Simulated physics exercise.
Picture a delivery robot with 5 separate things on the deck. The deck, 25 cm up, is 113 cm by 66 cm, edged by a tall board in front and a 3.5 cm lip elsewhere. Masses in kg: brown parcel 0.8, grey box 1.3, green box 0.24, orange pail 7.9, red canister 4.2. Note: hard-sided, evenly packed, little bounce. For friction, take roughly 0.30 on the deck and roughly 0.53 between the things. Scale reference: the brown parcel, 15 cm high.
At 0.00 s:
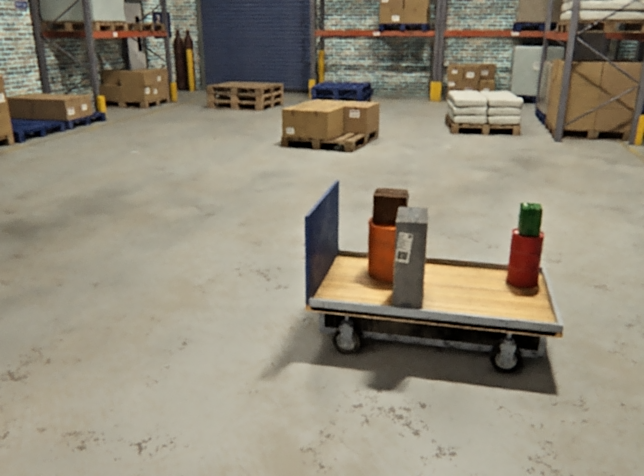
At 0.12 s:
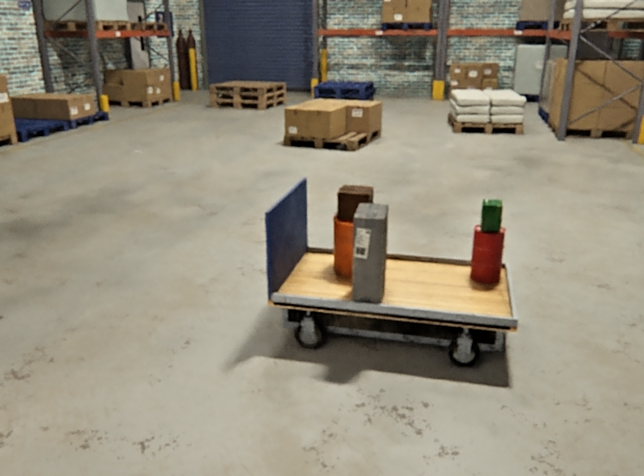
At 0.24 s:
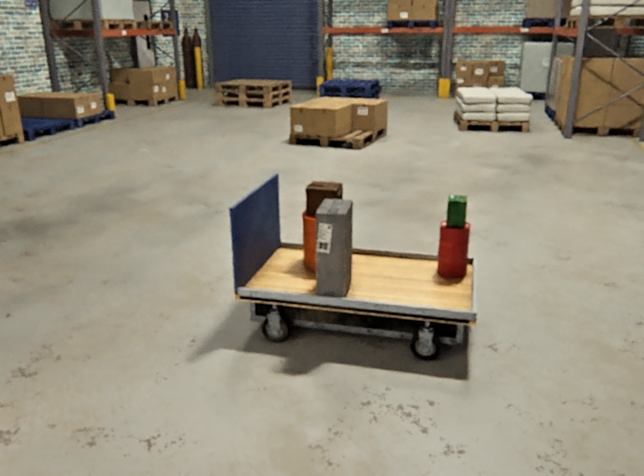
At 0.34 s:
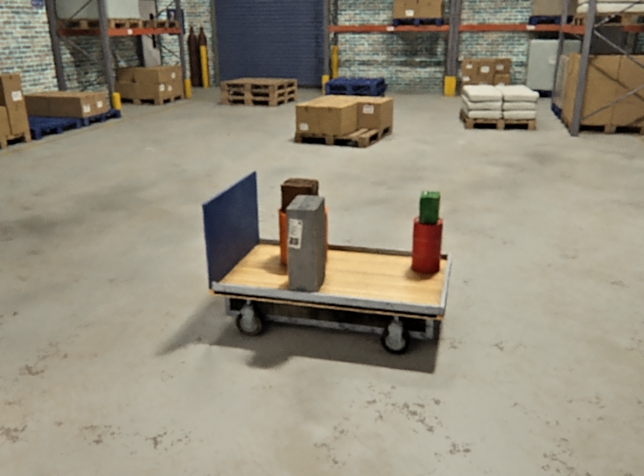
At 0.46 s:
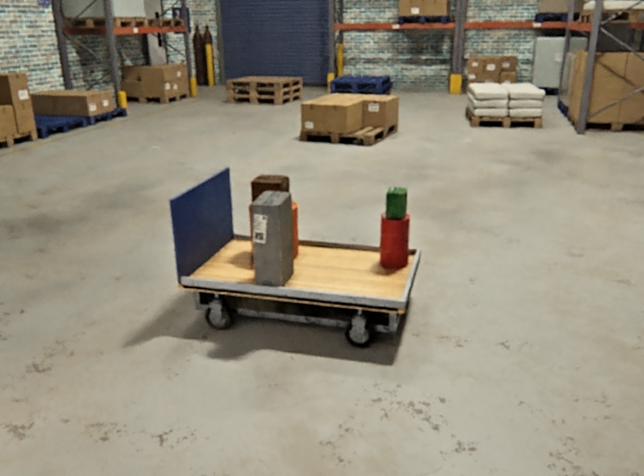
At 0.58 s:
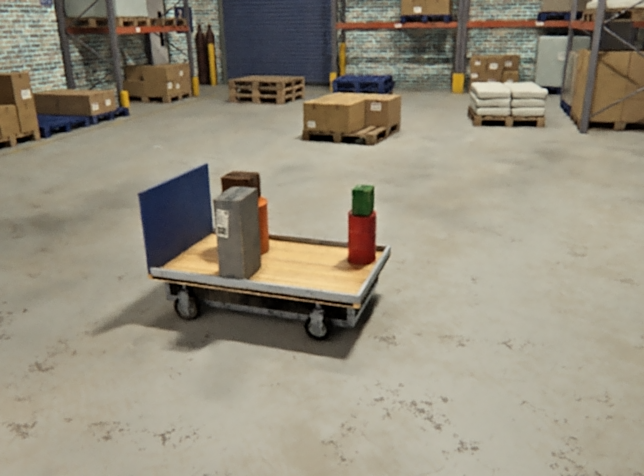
In a warehouse with pallets and shelving, a flat cart with a blue end board rolls leftward, turning slightly near the end, carrying a brown parcel, grey box, orange pail, and a green box atop a red canister.
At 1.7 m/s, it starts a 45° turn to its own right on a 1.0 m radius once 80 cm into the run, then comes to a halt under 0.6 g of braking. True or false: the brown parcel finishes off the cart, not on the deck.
False.
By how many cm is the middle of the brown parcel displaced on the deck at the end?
The shift is close to 34 cm.
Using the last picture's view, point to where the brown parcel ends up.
It finishes at roughly (164, 149).
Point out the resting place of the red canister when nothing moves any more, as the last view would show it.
In the last picture it sits around (234, 194).
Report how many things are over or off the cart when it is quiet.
That makes 0.
Around 0.88 s, cart 150 cm along, turned 31°; brown parcel shifted 27 cm near (185, 174); orange pail shifted 19 cm; grey box at 4° to upright.
Around 1.28 s, cart 209 cm along, turned 45°; brown parcel shifted 33 cm near (166, 151); orange pail shifted 26 cm; grey box shifted 12 cm.
Finally (2.0 s), not toppled but over 10 cm from the start, brown parcel, grey box, green box, orange pail and red canister. In the last view, brown parcel near (164, 149).
